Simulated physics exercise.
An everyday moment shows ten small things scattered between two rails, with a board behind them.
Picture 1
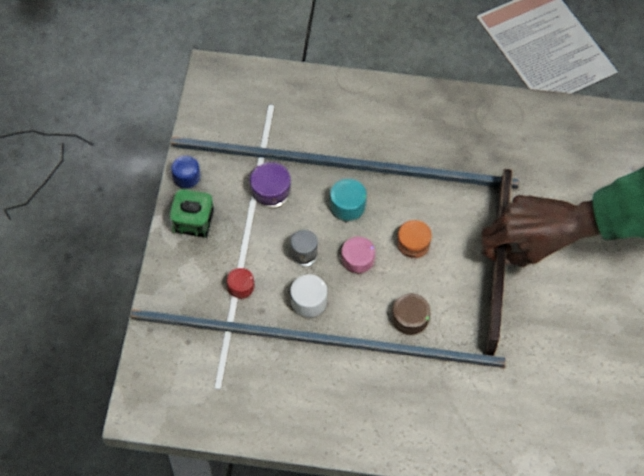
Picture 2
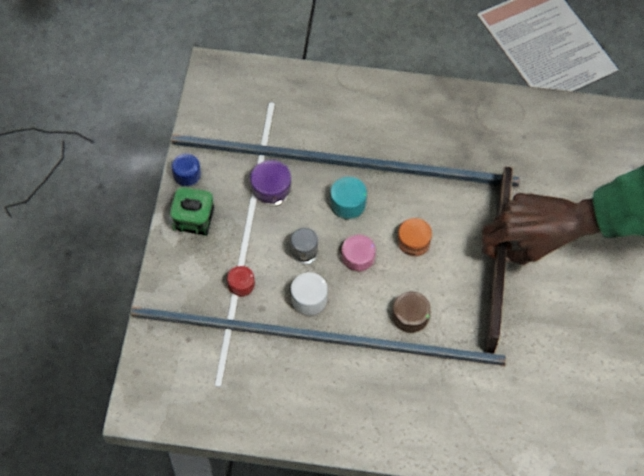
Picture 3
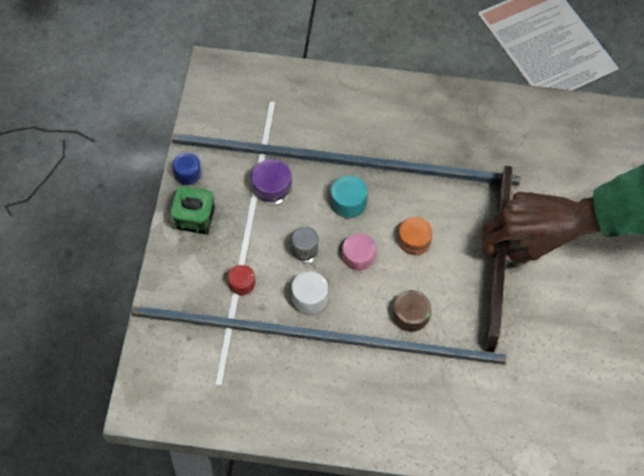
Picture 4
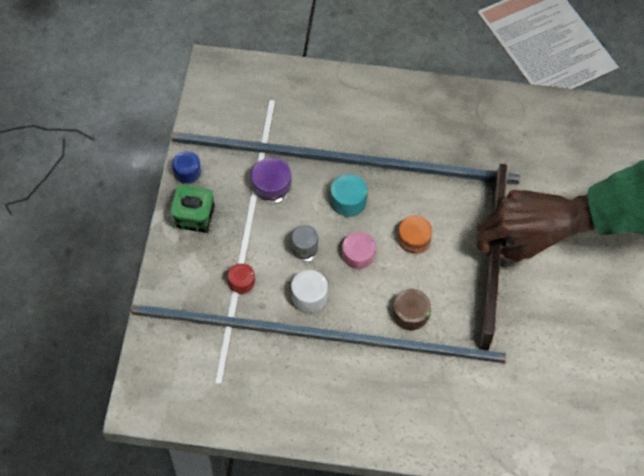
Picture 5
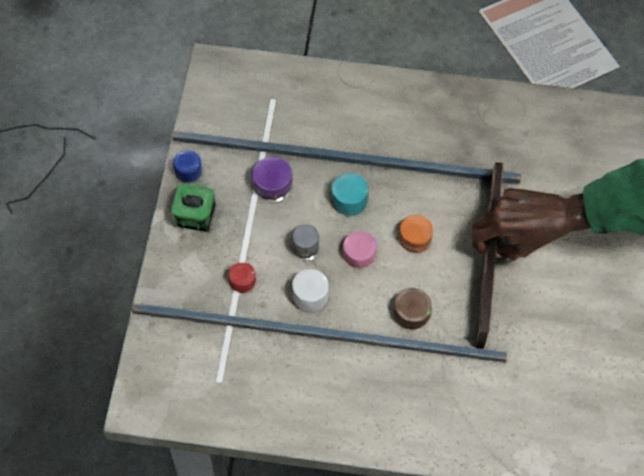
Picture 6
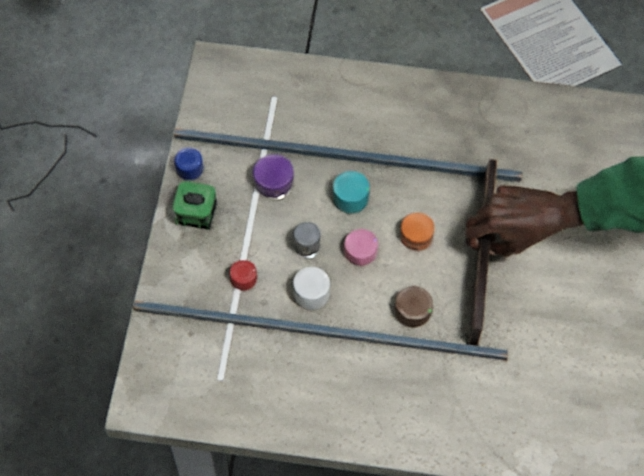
At first, a hand in a green sleeve holds a dark board upright across two rails on a table, behind scattered colourful lids and a green case near a white tape line. Then the hand slides the board a short way left toward the brown and orange lids, while the small objects stay in place.
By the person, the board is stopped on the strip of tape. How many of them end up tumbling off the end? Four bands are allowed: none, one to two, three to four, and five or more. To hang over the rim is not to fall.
The answer is none.
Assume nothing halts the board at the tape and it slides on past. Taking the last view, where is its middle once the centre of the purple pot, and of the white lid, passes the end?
Around (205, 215) first and around (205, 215) second.
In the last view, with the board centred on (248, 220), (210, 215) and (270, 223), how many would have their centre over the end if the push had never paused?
In order of the places given, that's 0, 3 and 0.
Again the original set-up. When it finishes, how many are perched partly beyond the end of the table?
Count of overhanging things: 1.
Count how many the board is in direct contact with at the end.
The count in contact is 4.
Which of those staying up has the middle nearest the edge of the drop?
It's the blue lid that is foremost.
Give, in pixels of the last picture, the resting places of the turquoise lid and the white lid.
Turquoise lid: (240, 177); white lid: (187, 265).
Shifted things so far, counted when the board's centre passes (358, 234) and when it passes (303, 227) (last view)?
Up to then 5, and up to the other point 8.
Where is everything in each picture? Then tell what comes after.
In the first frame, blue lid (186, 172); green case (192, 213); red lid (241, 283); board (499, 260); tape (246, 238).
In the second frame, green case (193, 211); turquoise lid (349, 198).
In the third frame, red lid (242, 280); brown lid (412, 311).
In the fourth frame, blue lid (187, 167); grey pot (305, 243).
In the fifth frame, green case (194, 207); board (489, 253).
In the sixth frame, blue lid (189, 164); green case (195, 205); red lid (243, 275); board (483, 250); tape (249, 230).
Soon after, none off yet; blue lid at rest near (189, 164); green case at rest near (195, 205); red lid at rest near (243, 275).
After that, none off yet; blue lid at rest near (189, 164); green case at rest near (195, 205); red lid displaced a little near (233, 272).
In the end, the number that fall off is zero.
